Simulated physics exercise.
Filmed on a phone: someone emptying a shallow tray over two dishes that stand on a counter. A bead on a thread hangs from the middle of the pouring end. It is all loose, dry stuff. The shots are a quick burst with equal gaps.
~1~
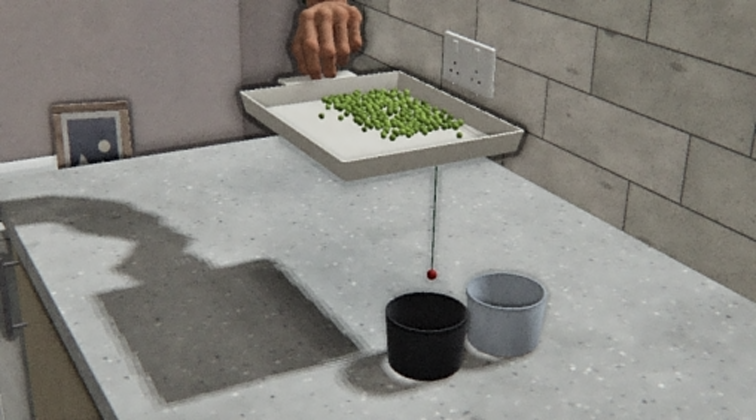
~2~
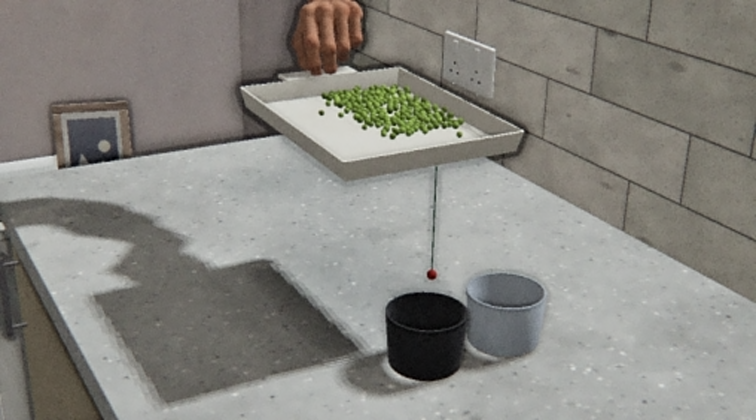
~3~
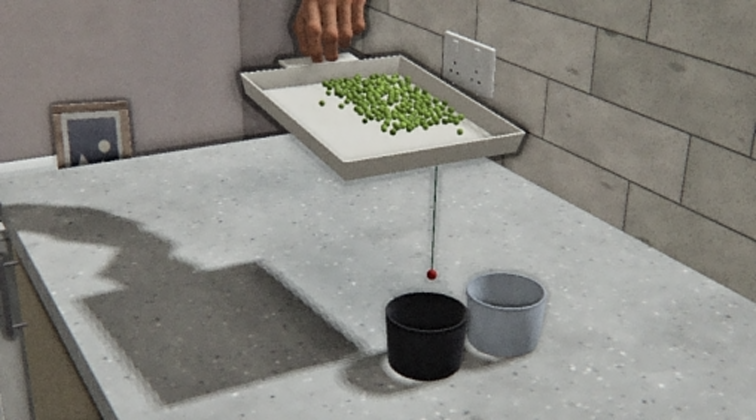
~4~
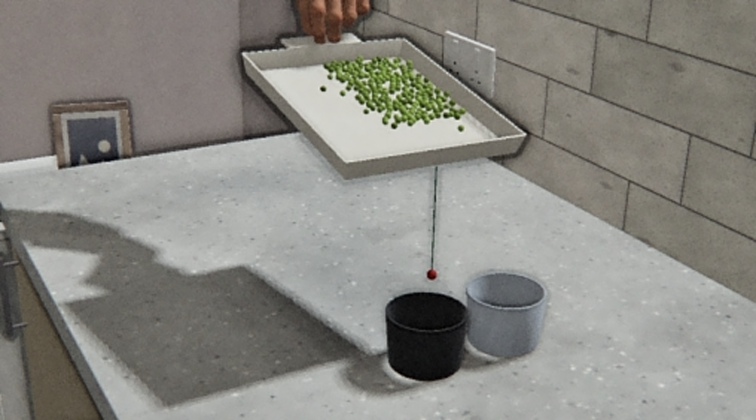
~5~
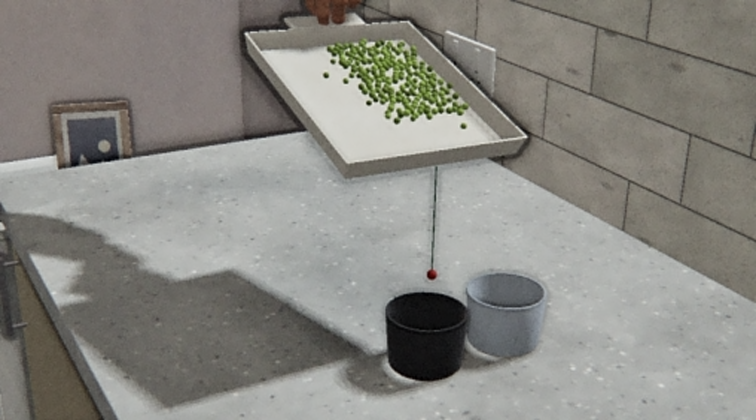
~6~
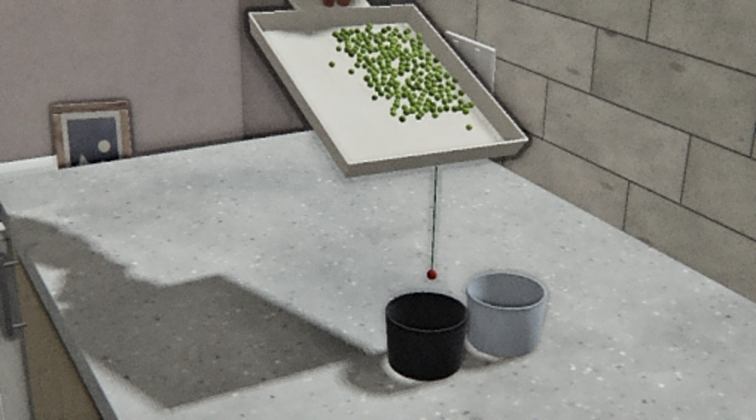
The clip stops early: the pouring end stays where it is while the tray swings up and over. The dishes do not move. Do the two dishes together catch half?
In the dishes lies over half of it.
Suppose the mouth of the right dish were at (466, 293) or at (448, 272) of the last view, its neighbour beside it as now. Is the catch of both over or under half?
First the smaller part, then below a half.
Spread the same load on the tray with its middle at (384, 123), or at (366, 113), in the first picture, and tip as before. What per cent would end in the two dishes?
Near 80 % and 70 %.
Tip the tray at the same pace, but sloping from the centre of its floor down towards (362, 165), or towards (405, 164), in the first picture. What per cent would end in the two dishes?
Roughly 0 per cent, and 40 per cent.
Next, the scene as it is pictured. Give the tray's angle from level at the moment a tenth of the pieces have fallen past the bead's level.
Near 70 degrees.
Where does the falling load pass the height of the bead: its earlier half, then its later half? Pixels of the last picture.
At about (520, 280), then at (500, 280).
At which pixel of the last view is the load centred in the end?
Around (508, 338).
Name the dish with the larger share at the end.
More ends in the dish on the right.
Shortly afterwards, tray tipped steeply; the bulk on the tray; only a few in the right dish; only a few outside both; near a quarter in the air.
Next, tray tipped past a quarter turn; near a quarter on the tray; only a few in the left dish; near a quarter in the right dish; near a quarter outside both; near a third in the air.
Some moments later, tray tipped past a quarter turn; a little in the left dish; near half in the right dish; near a third outside both.
In the end, tray tipped past a quarter turn; a little in the left dish; near half in the right dish; near a third outside both.
